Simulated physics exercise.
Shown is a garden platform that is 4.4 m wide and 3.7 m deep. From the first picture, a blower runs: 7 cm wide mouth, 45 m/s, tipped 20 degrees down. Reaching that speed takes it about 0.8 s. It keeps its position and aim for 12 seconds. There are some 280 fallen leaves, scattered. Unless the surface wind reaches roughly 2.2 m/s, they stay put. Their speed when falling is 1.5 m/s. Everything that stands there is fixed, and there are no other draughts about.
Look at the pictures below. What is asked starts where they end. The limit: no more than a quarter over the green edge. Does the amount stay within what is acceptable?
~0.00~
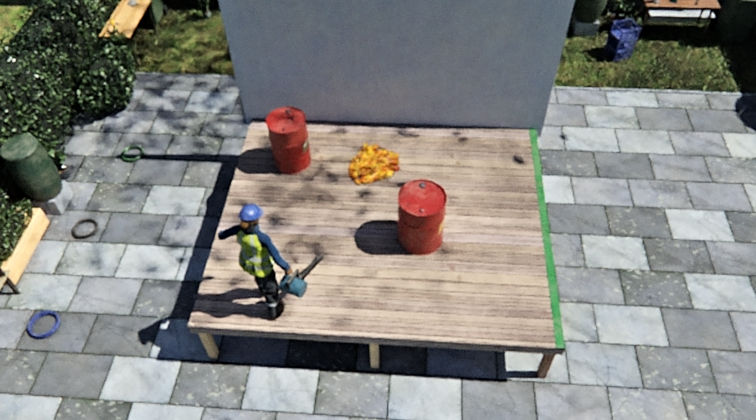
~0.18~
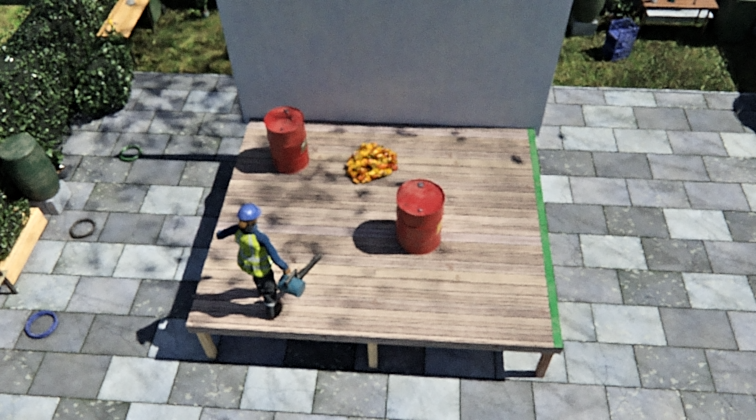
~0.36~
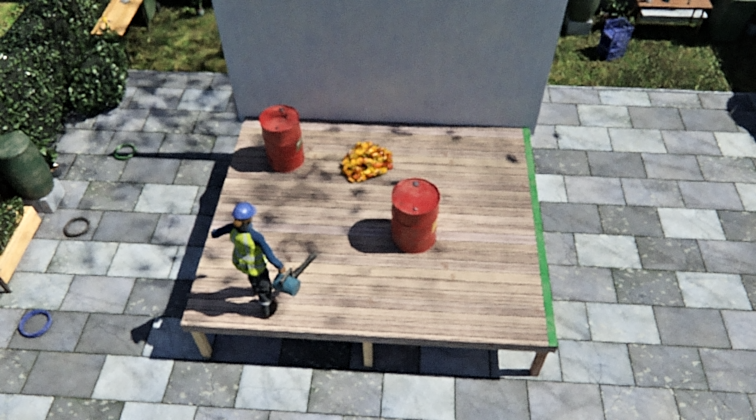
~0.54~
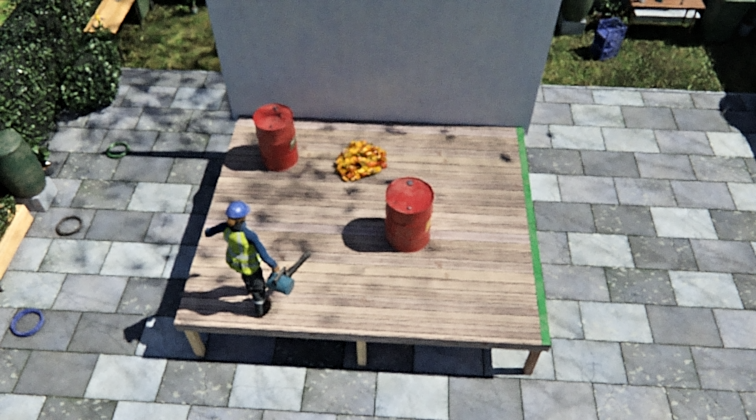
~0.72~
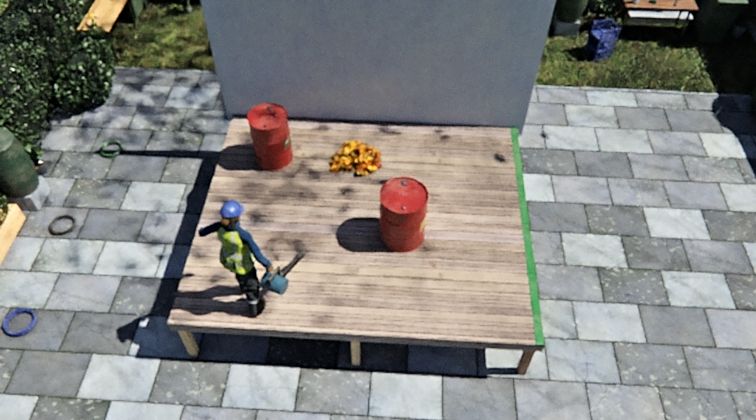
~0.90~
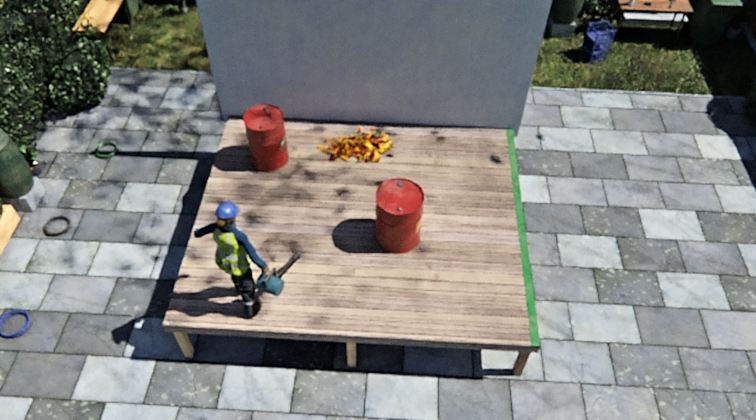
The quarter line gets crossed.
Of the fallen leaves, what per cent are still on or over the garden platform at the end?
Roughly 40 %.
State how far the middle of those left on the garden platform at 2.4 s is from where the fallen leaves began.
Displacement of centre: Approx. 1.0 m.
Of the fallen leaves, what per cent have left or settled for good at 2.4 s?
My guess would be around 20 %.
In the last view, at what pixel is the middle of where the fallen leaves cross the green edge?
Midpoint of crossings, approx. (513, 130).
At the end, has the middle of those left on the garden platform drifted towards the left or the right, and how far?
The middle ends up further leftward, approx. 0.2 m.
After 2.4 s, 81 % are on the move or not yet settled, 8 % are over the green edge; the middle of those still in play is near (367, 119).
After 3.8 s, 63 % are on the move or not yet settled, 25 % are over the green edge; the middle of those still in play is near (364, 121).
After 6.6 s, 35 % are on the move or not yet settled, 44 % are over the green edge; the middle of those still in play is near (357, 120).
After 12.0 s, at the end, 58 % are over the green edge; the middle of those still in play is near (347, 119).
